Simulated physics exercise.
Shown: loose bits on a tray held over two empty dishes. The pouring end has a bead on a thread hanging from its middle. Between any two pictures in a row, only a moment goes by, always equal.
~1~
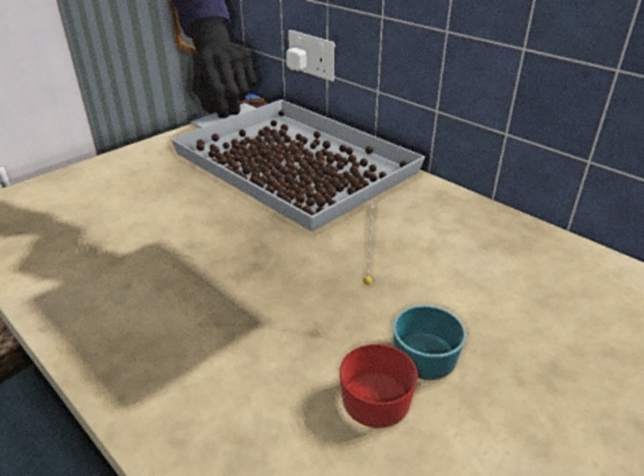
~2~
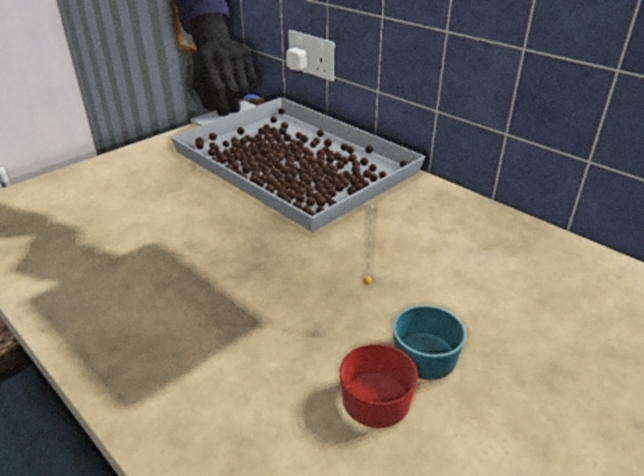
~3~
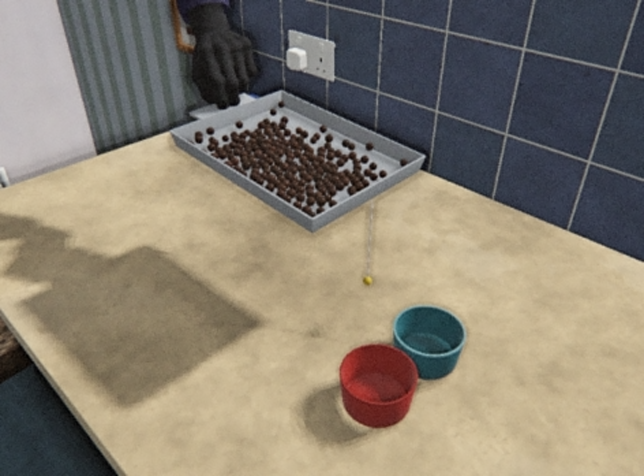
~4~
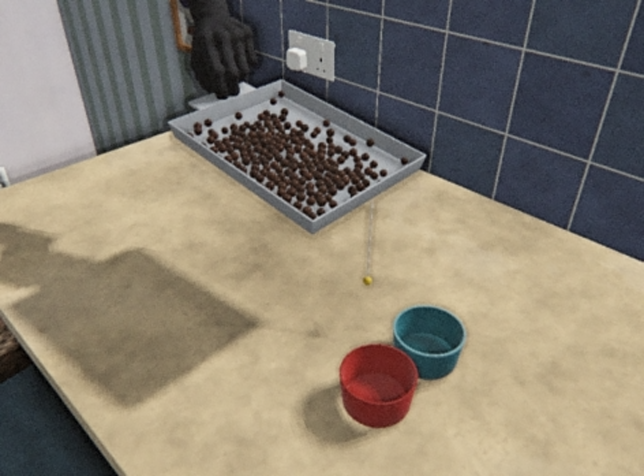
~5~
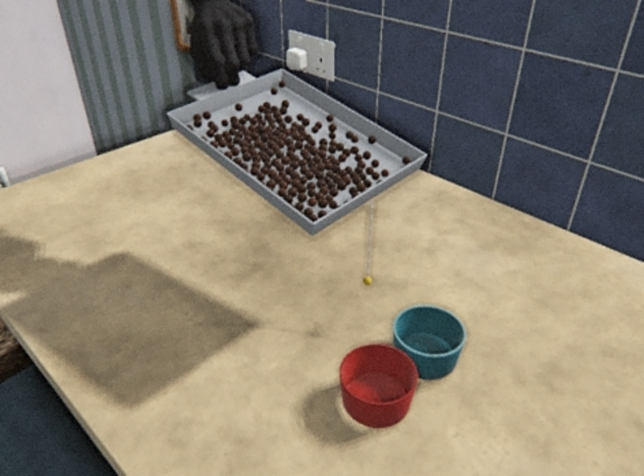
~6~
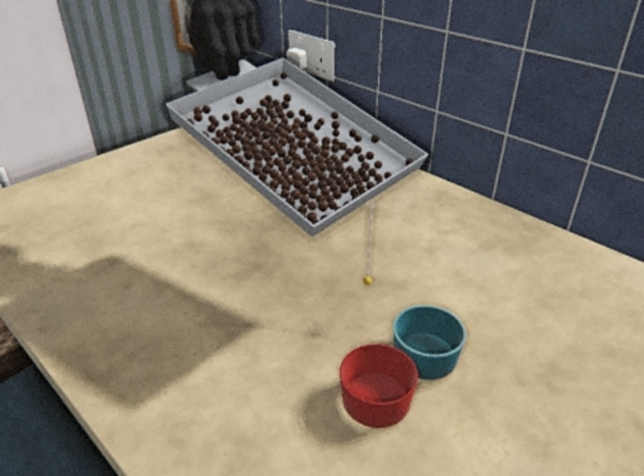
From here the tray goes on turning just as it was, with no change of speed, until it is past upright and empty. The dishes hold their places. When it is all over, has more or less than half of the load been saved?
The load mostly goes elsewhere.
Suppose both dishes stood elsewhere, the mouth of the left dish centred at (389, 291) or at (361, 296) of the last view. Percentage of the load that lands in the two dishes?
0, then 0 %.
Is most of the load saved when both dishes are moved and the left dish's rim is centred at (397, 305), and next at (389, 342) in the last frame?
The first time it's lower than half, the second time lower than half.
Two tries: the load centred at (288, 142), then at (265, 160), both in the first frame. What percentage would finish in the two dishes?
About 10 % and 10 %.
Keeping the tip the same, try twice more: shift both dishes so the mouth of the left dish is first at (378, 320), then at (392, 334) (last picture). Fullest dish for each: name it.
First try: The left-side dish; second try: The left-side dish.
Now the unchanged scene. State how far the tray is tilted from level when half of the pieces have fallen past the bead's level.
Around 90° at that moment.
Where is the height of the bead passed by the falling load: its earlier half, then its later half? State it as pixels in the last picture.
Roughly (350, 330) first, then roughly (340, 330).
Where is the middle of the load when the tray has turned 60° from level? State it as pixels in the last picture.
Around (331, 175).
Shortly afterwards, tray tipped steeply; all but a few on the tray; only a few outside both; only a few in the air.
Next, tray tipped right over; a little on the tray; a little in the left dish; only a few in the right dish; the bulk outside both; a little in the air.
Some moments later, tray tipped past a quarter turn; a little in the left dish; only a few in the right dish; all but a few outside both.
In the end, tray tipped past a quarter turn; a little in the left dish; only a few in the right dish; all but a few outside both.
